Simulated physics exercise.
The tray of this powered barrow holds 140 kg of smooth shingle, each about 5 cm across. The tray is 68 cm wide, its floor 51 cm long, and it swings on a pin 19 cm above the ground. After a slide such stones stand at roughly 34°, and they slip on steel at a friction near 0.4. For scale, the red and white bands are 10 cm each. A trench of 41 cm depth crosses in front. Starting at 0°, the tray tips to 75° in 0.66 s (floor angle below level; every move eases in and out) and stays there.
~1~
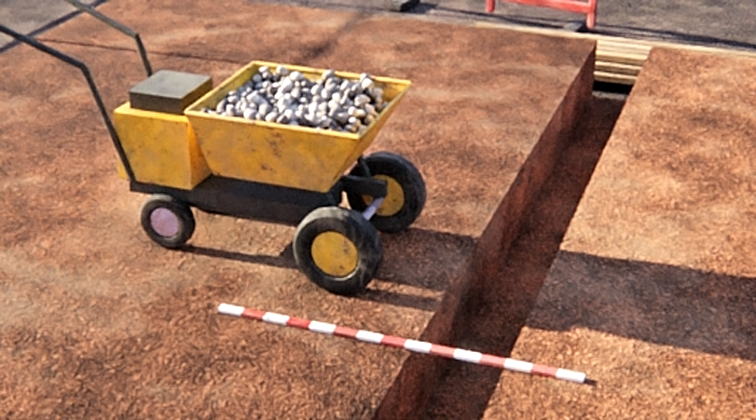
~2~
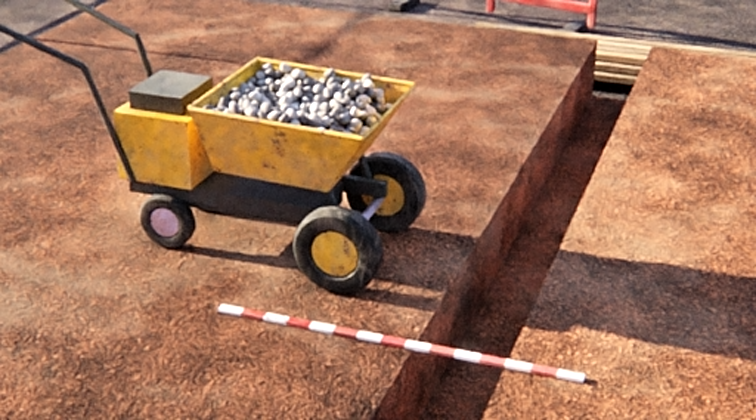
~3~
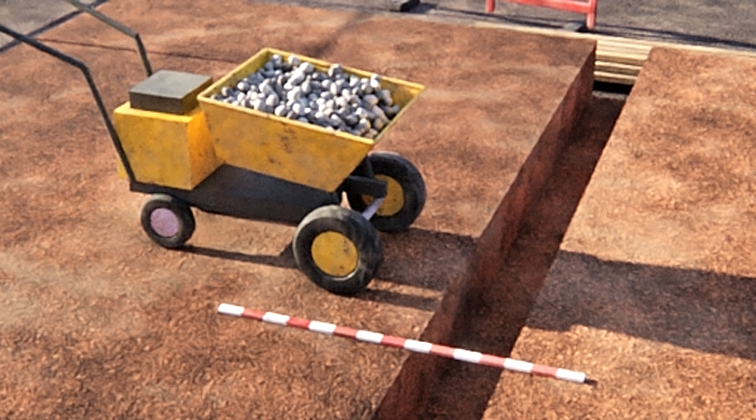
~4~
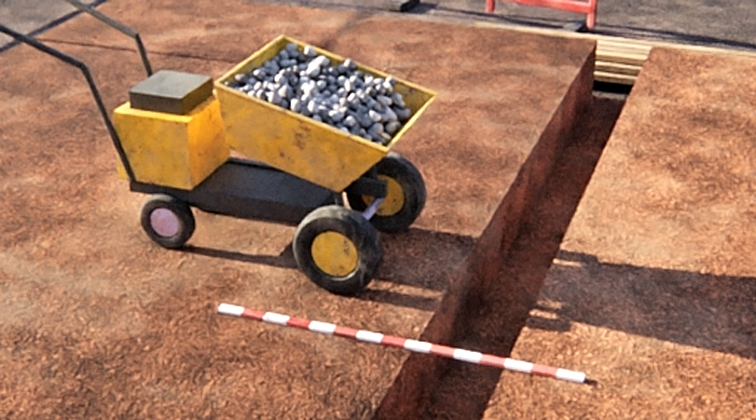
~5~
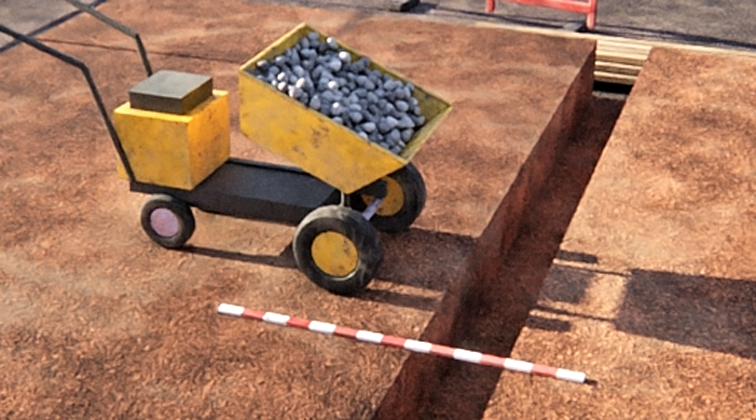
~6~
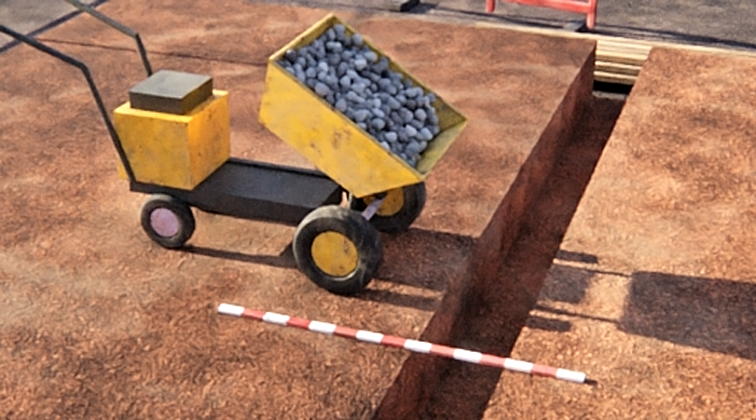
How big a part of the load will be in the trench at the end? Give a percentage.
Roughly 51 per cent ends in the trench.
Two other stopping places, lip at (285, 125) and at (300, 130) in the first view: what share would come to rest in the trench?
First some 85, then 95 per cent.
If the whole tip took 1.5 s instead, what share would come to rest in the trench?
Then about 75 per cent.
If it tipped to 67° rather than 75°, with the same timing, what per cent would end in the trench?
It would be near 50 per cent.
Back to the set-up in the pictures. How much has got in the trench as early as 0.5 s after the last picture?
Some 25 per cent.
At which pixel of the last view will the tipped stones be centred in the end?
Their middle is at about (531, 339).
Then, 0.2 s after the last picture the floor is at 64°, 100 % in the tray; the foremost stones are at (482, 189).
Then, 0.5 s after the last picture the floor is at 75°, 52 % in the tray, 27 % in the trench, 21 % past the trench; the foremost stones are at (584, 301).
Then, 0.8 s after the last picture the floor is at 75°, 12 % in the tray, 38 % in the trench, 50 % past the trench; the foremost stones are past the picture's edge.
Then, 2.8 s after the last picture the floor is at 75°, 0 % in the tray, 51 % in the trench, 49 % past the trench; the foremost stones are past the picture's edge.
